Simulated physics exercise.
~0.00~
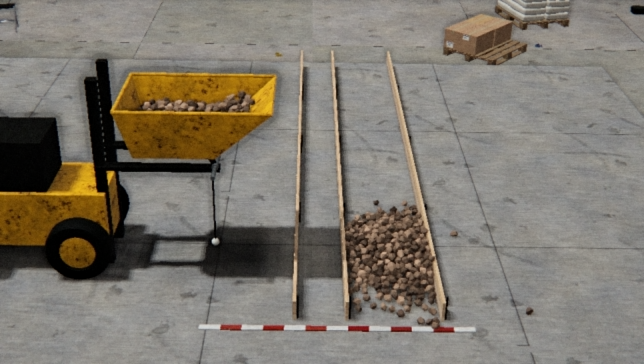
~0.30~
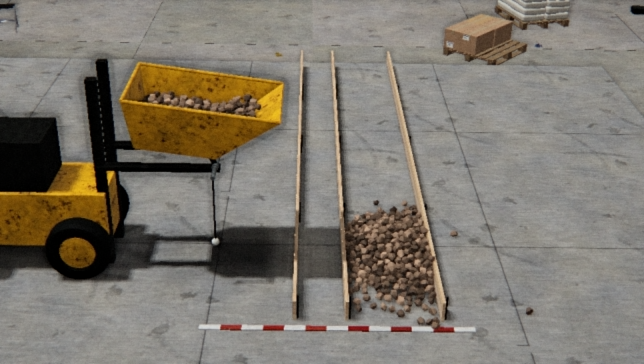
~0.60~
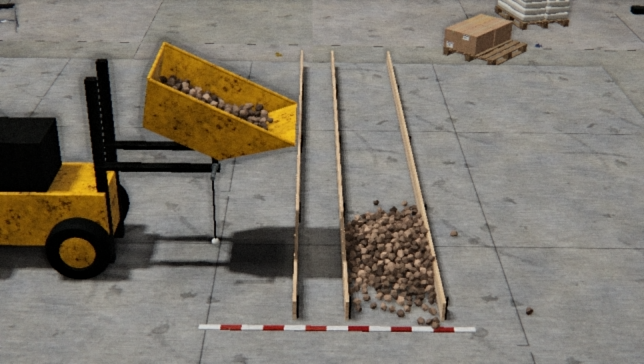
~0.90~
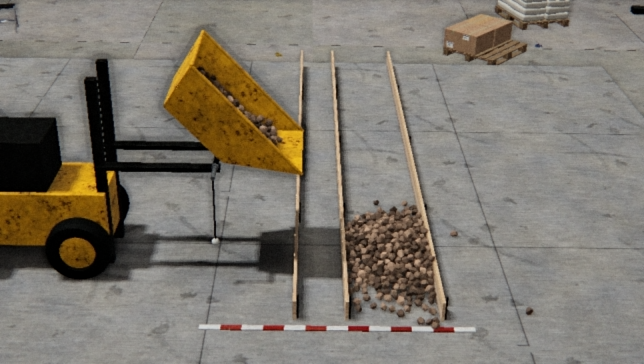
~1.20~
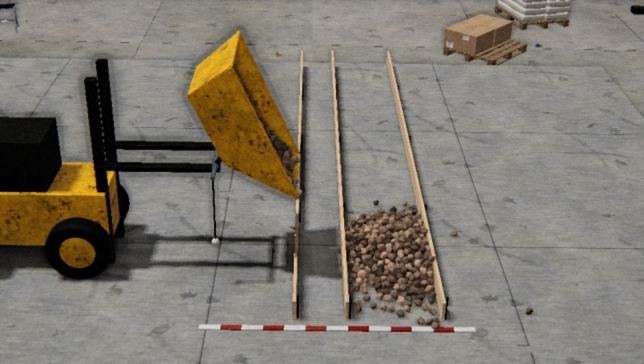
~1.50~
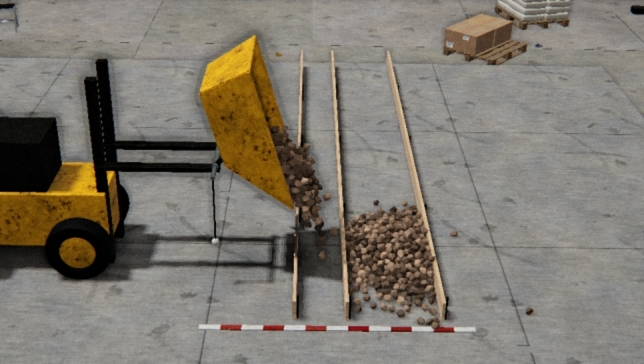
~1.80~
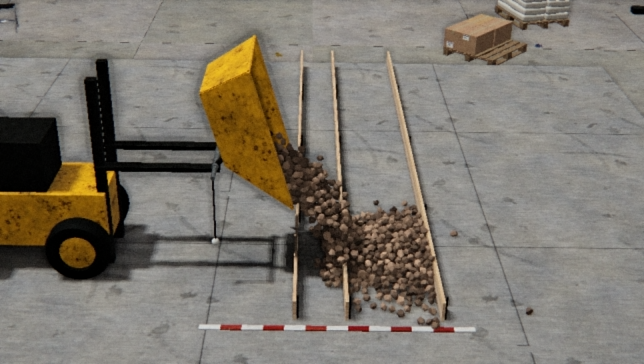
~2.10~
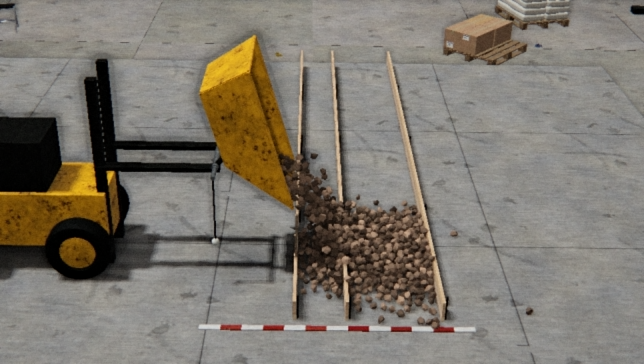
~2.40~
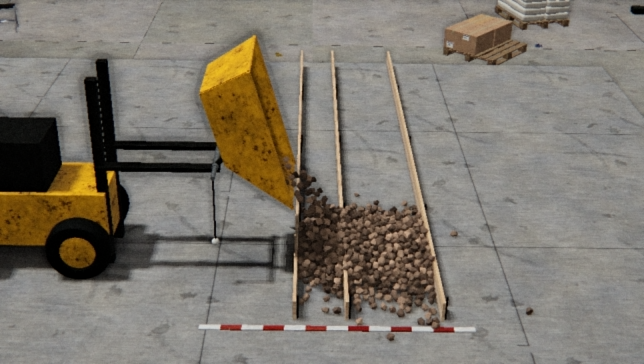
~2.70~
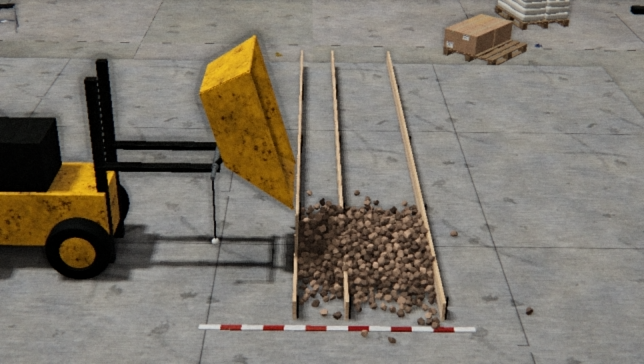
Yellow forklift skip tipping steeply to the right, spilling brown stones between wooden planks until they merge with the earlier heap.
